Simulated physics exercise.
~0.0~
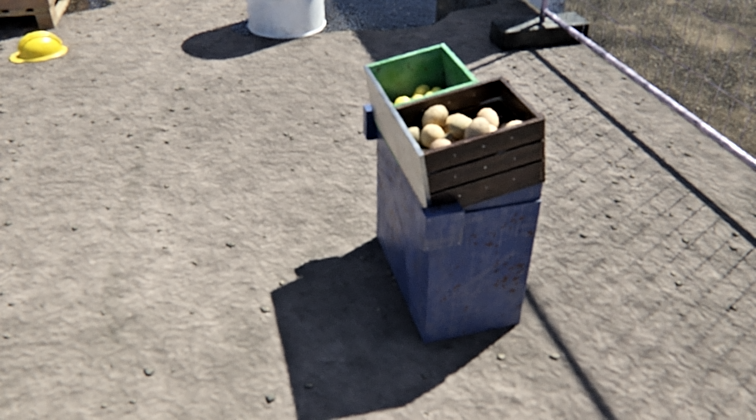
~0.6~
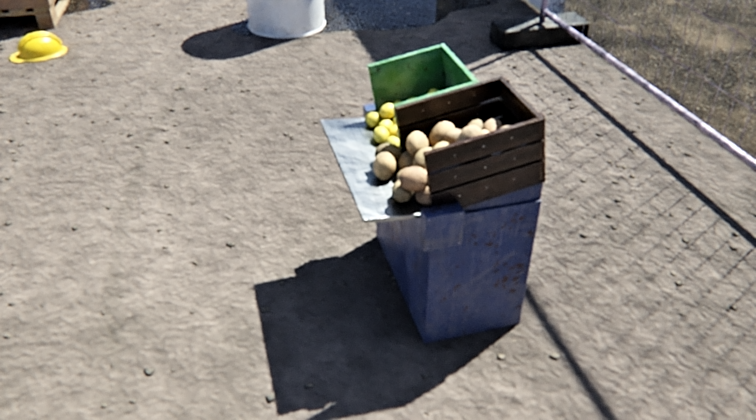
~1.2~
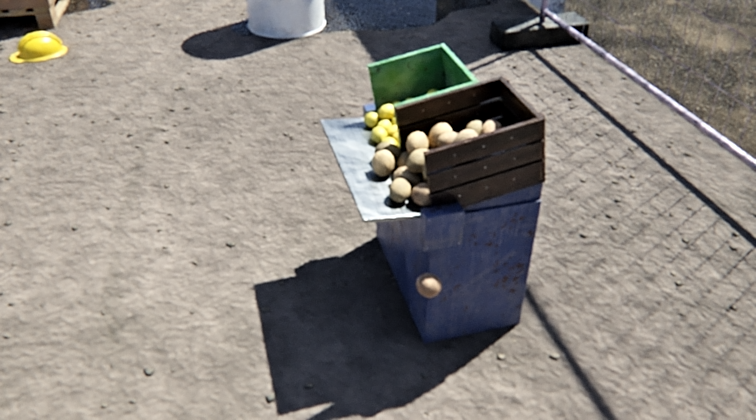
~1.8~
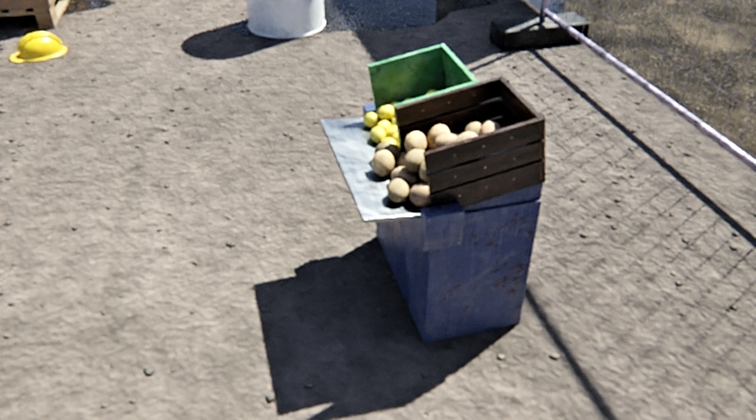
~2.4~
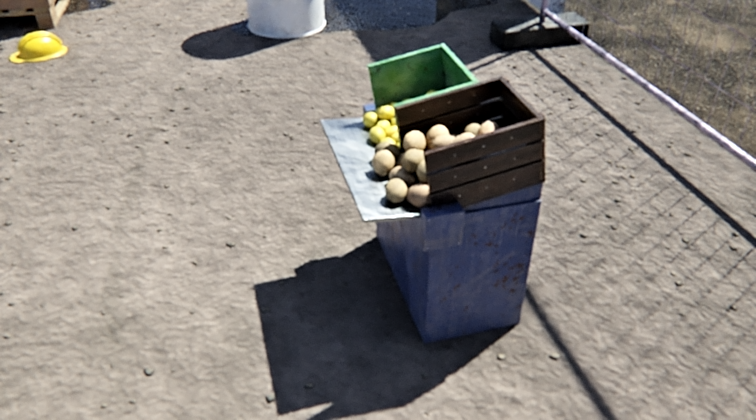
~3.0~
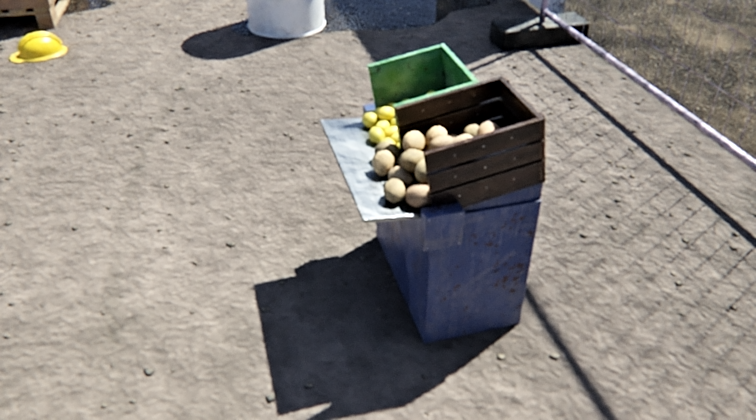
A blue bin stood on gravel with a wooden crate and a green crate on top, and when their shared flap swung down, round tan and yellow pieces spilled onto it; one tan piece dropped off the front, while the rest stayed put.
